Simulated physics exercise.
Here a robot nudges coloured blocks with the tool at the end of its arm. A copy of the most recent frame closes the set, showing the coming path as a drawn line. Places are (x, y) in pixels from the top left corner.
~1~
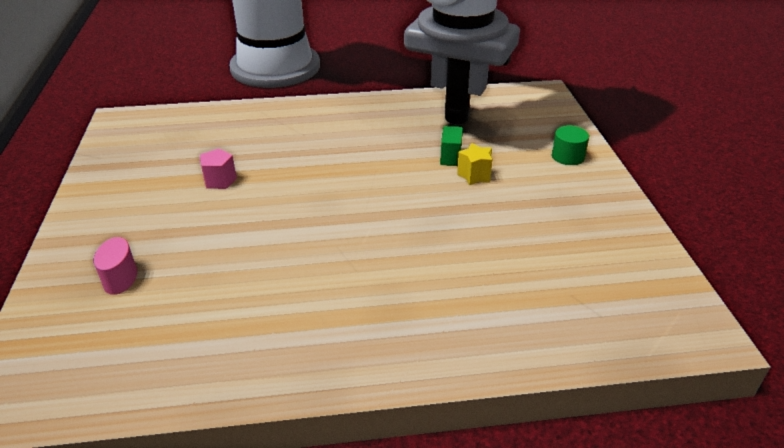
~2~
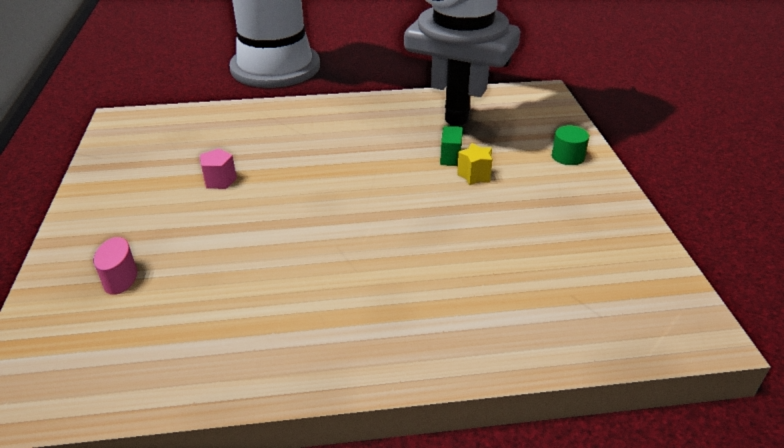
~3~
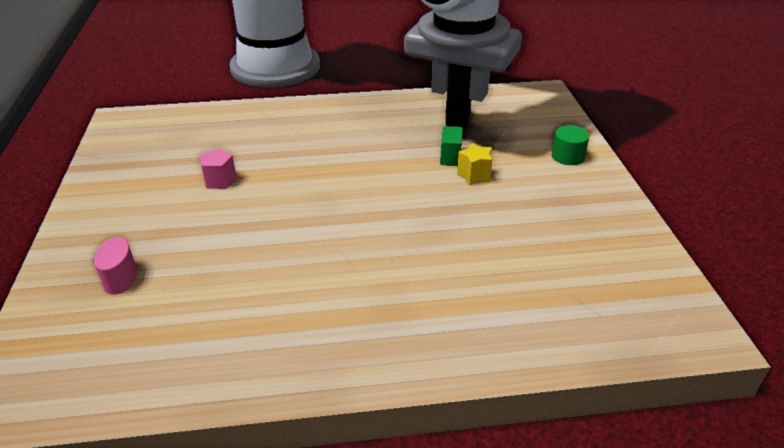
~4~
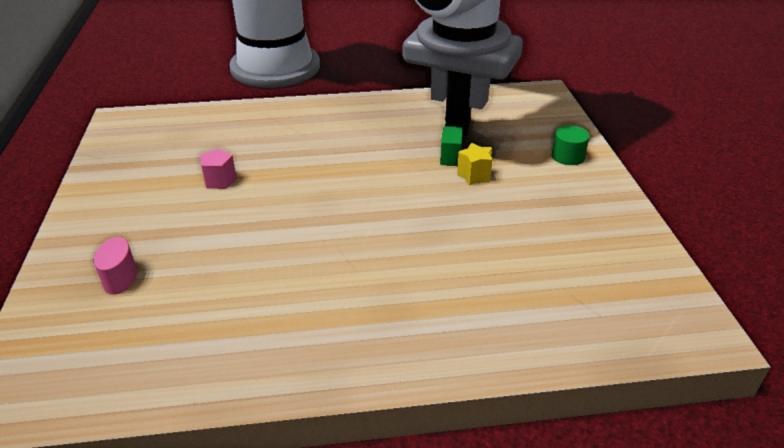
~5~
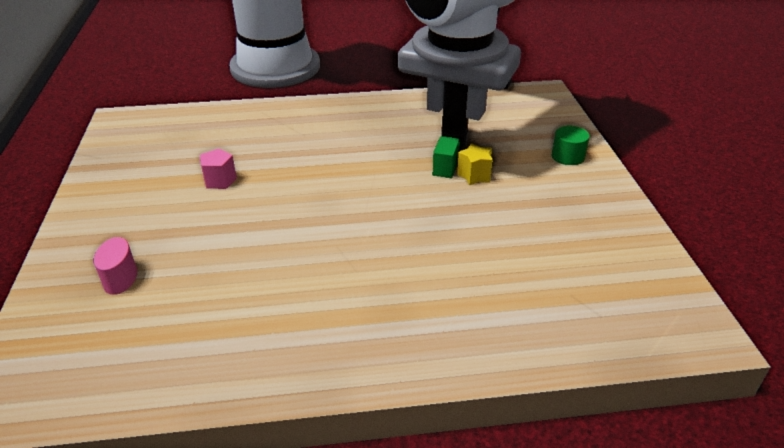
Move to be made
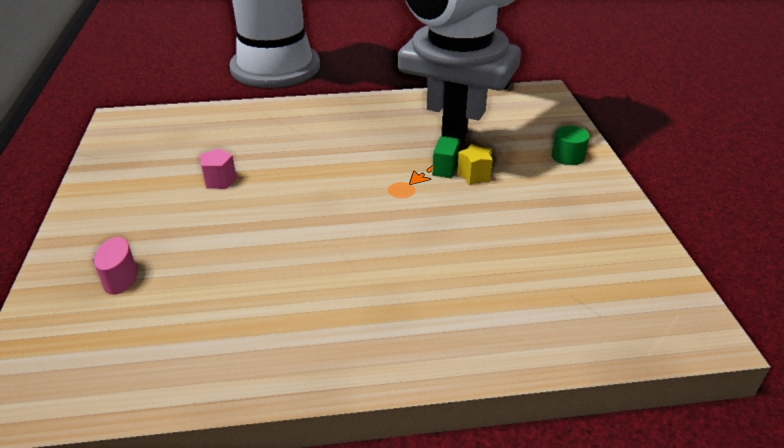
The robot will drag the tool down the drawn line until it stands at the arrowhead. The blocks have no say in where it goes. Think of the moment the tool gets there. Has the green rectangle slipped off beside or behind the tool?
Answer: Yes.
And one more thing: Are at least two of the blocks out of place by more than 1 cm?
My answer is no.
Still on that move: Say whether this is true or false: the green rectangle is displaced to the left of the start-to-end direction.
It is true.
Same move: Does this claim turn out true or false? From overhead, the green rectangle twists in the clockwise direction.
My answer: False.
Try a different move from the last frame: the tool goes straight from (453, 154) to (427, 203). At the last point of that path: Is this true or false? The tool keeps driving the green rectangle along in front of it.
The statement is correct.
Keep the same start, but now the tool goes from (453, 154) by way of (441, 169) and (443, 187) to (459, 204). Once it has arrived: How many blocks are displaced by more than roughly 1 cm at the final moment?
It's going to be one.
The drawn path runs straight from (453, 154) to (401, 190).
On the path given first. Halfway along, tool (427, 162); green rectangle (432, 165), turned 30° anticlockwise.
At the end, tool (402, 180); green rectangle (429, 176), turned 60° anticlockwise; yellow star not moved.
